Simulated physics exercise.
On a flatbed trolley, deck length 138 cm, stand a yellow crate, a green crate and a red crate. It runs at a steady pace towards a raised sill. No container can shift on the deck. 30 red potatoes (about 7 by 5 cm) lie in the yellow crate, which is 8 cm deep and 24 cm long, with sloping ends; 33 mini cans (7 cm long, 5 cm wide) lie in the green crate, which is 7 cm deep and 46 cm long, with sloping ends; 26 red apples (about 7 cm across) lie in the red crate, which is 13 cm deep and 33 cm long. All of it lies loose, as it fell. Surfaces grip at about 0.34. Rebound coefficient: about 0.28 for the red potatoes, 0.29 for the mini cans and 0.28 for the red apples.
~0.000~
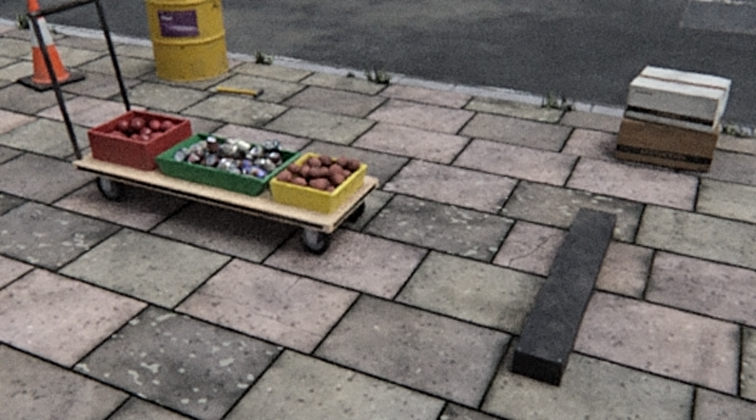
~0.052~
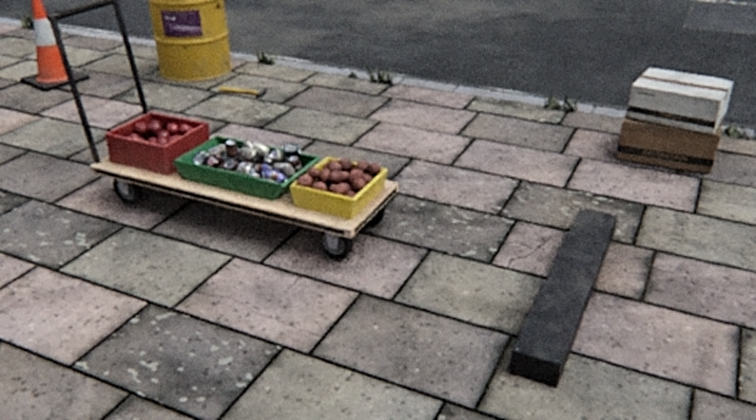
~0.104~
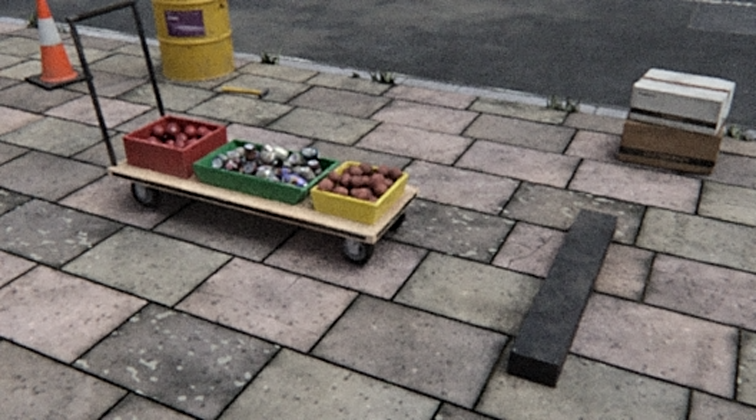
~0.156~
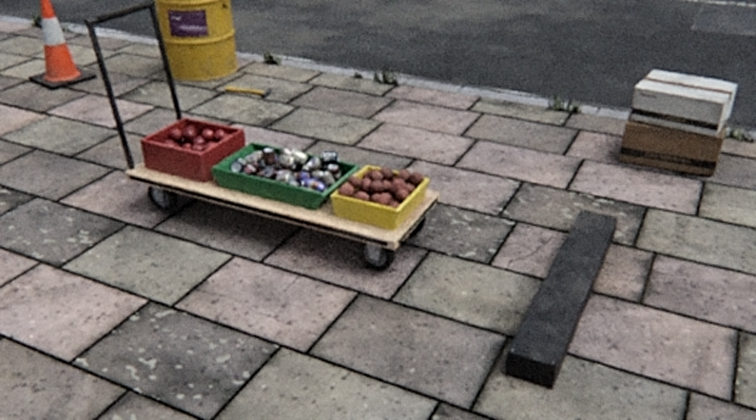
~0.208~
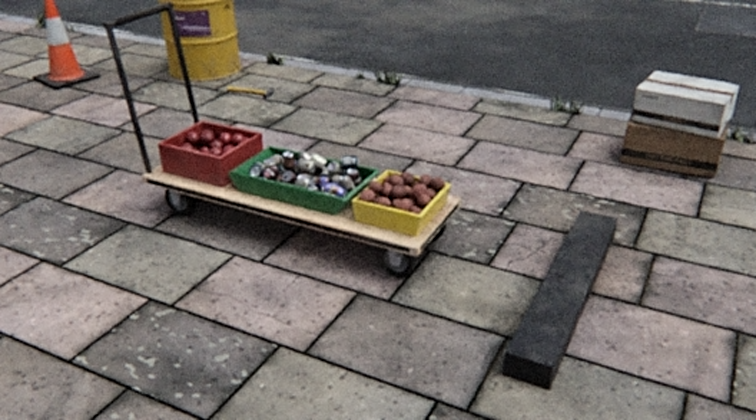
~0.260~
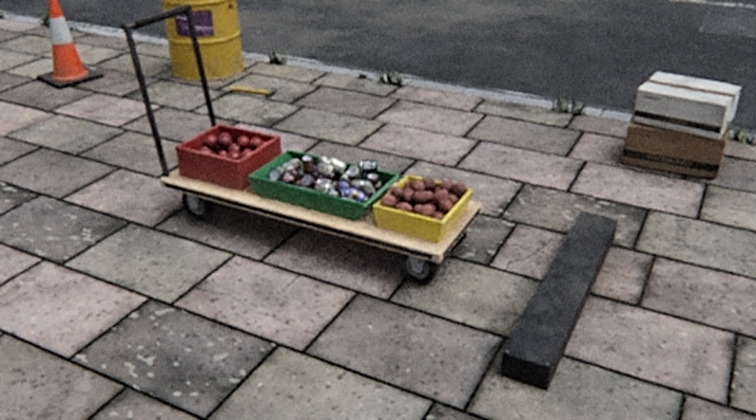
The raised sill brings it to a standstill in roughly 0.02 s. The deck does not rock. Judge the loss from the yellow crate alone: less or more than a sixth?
The yellow crate loses fewer than one in six of its red potatoes.
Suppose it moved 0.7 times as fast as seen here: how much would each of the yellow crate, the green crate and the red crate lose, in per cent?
In that case yellow crate 0, green crate 0, red crate 0 per cent.
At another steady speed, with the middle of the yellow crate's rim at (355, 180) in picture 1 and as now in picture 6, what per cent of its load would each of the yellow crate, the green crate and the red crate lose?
In that case yellow crate 0, green crate 0, red crate 0 per cent.
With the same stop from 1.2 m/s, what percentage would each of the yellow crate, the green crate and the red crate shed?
In that case yellow crate 0, green crate 0, red crate 0 per cent.
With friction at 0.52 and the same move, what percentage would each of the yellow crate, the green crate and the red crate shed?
In that case yellow crate 10, green crate 10, red crate 0 per cent.
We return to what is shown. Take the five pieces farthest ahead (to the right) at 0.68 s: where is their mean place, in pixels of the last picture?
At about (552, 227).
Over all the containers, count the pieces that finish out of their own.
About 5.
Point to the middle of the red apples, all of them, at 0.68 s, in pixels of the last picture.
At about (314, 179).
After 0.46 s, contact.
After 0.56 s, the yellow crate has all 30, the green crate has all 33 and the red crate has all 26.
After 0.68 s, the yellow crate is down by 1 of 30, the green crate is down by 3 of 33 and the red crate has all 26.
After 0.91 s, the yellow crate is down by 1 of 30, the green crate is down by 4 of 33 and the red crate has all 26.
When it is over (at 1.41 s), the yellow crate is down by 1 of 30, the green crate is down by 4 of 33 and the red crate has all 26. Asked share, 1 of 30, 3 per cent.
